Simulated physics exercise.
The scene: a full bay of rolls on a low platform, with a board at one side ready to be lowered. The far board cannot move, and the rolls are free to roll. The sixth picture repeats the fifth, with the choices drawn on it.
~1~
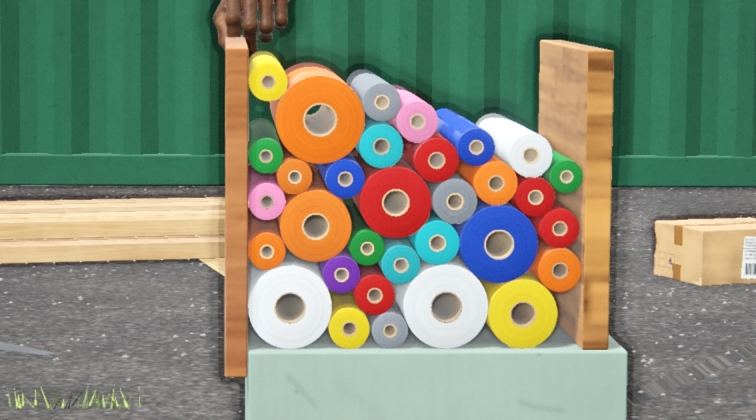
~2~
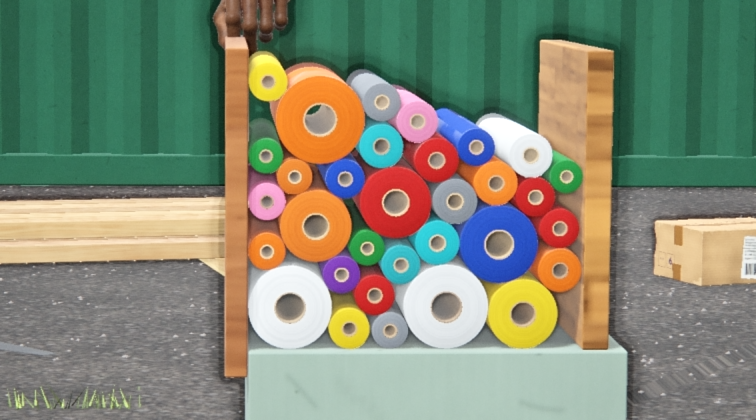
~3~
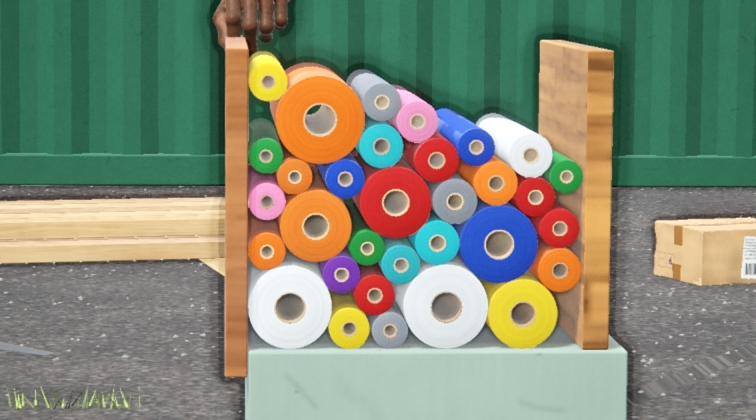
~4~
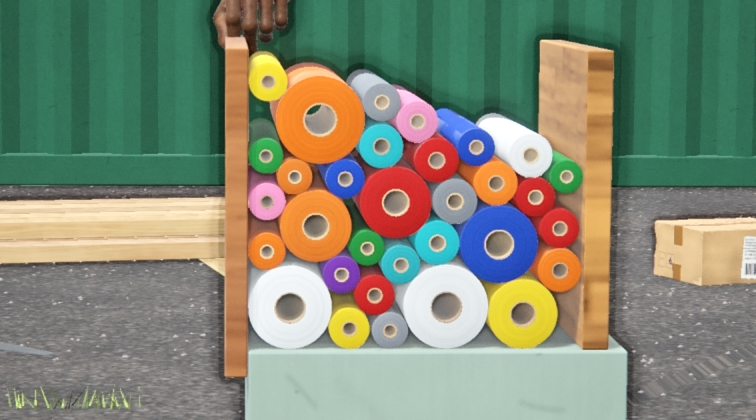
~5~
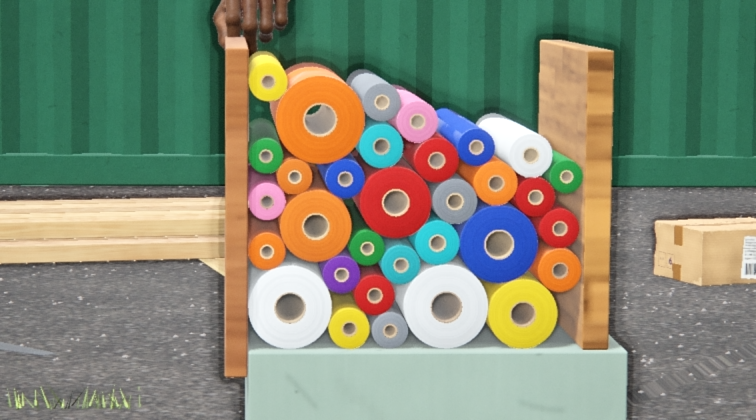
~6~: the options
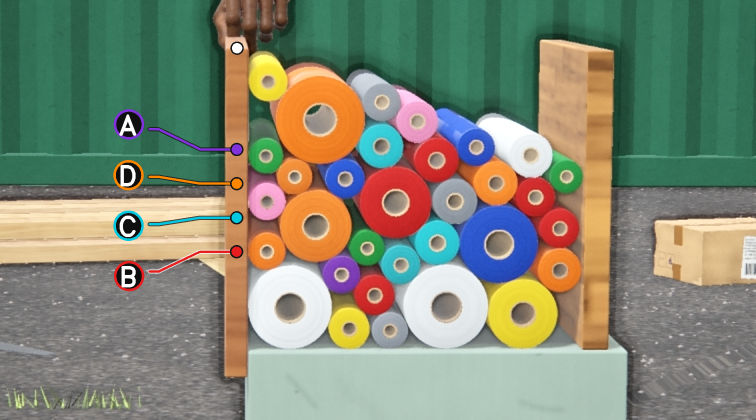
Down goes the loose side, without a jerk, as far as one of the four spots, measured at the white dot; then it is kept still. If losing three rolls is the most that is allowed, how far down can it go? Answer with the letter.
No lower than C.
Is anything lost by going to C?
Yes.
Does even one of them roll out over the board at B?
Yes, at B.
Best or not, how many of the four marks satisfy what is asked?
Three of the four.
On the marked copy, A at (237, 149); B at (237, 252); C at (237, 218); D at (237, 184); the white dot at (237, 48).
With C. Early on, top of the board (248, 124).
Further on, top of the board (248, 212).
At the end, top of the board (248, 217), two out over the board.
As for the rest, A none out over the board; B more than three out over the board; D one out over the board.
